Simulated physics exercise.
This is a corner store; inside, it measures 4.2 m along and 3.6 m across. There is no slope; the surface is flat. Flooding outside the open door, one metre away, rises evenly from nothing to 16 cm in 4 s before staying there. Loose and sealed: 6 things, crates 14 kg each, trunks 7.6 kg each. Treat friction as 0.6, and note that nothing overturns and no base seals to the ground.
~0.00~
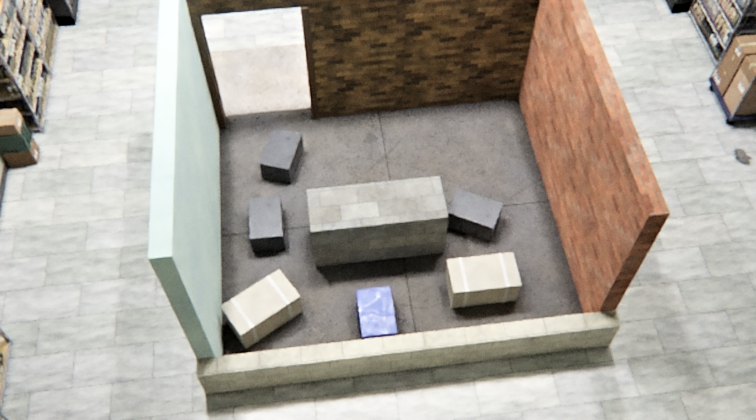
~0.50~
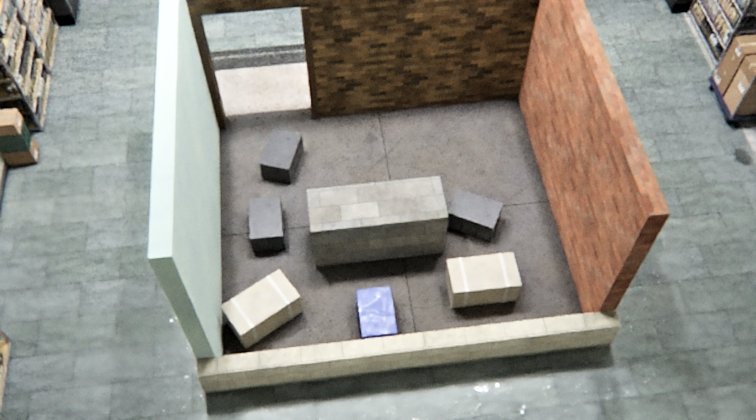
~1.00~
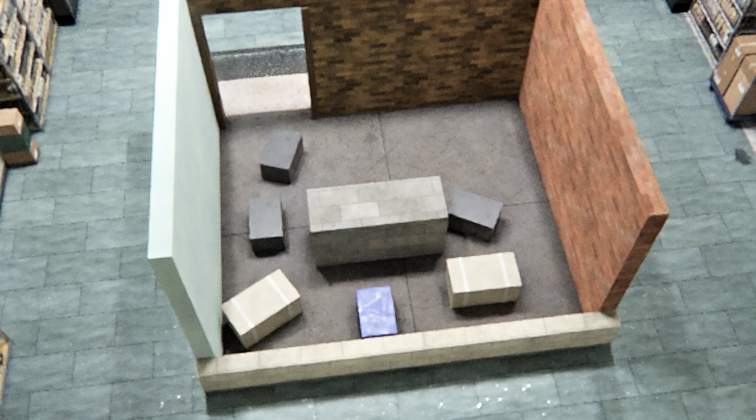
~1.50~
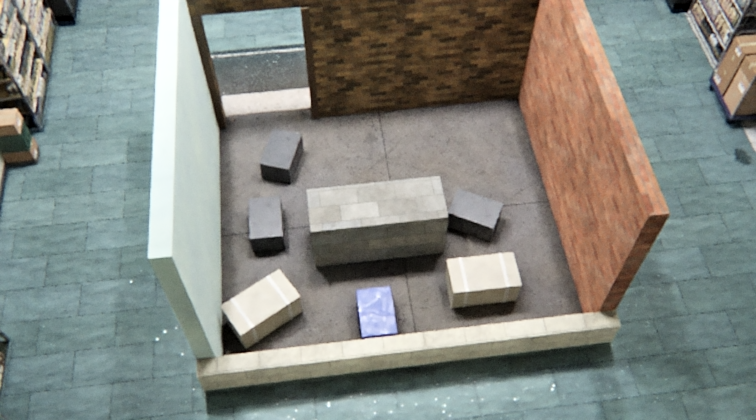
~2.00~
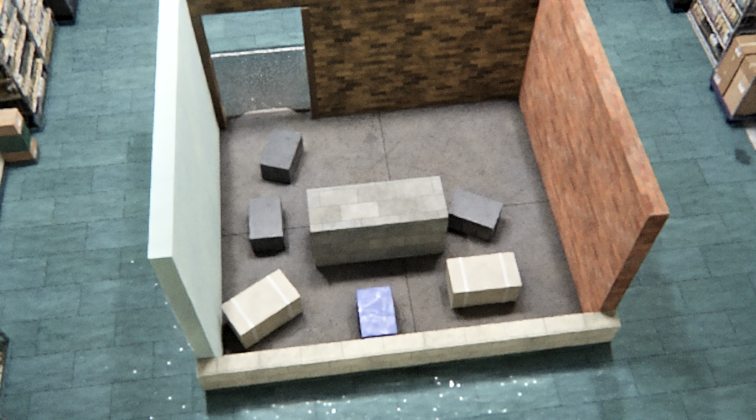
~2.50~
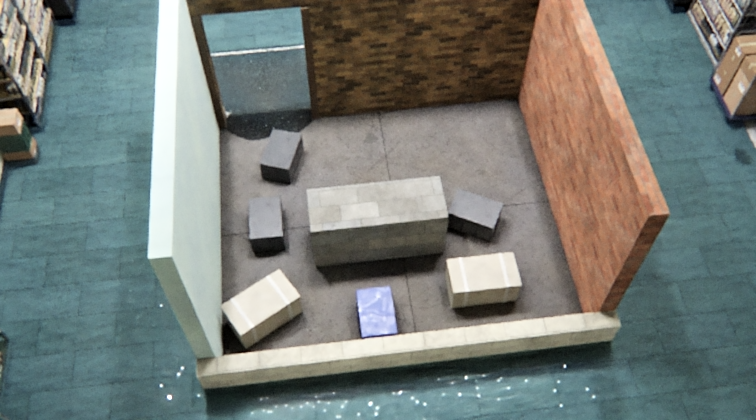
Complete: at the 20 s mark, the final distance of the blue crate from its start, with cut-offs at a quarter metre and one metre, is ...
Past one metre.
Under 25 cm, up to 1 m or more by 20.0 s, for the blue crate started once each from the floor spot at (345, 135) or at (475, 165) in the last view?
First try it drifts well away, second try it drifts well away.
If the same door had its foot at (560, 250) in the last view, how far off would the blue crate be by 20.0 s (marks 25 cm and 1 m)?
In that case the blue crate goes a long way.
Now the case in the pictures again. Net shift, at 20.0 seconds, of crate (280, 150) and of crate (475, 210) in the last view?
Shifts: 140 cm / 200 cm.
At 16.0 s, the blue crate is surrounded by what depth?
10 cm or so.
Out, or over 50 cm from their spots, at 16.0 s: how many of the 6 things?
At that moment it comes to 6.
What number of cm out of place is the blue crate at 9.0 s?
About 50 cm out of place.
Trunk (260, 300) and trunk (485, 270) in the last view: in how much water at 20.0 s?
About 12 and 13 cm.
After 4.0 s the blue crate is near (376, 311), 0.0 m from its start, aground; 0 afloat.
After 9.0 s the blue crate is near (415, 297), 0.5 m from its start, aground; 1 afloat.
After 16.0 s the blue crate is near (500, 276), 1.5 m from its start, afloat; 6 afloat.
After 20.0 s the blue crate is near (471, 235), 1.5 m from its start, afloat; 6 afloat.
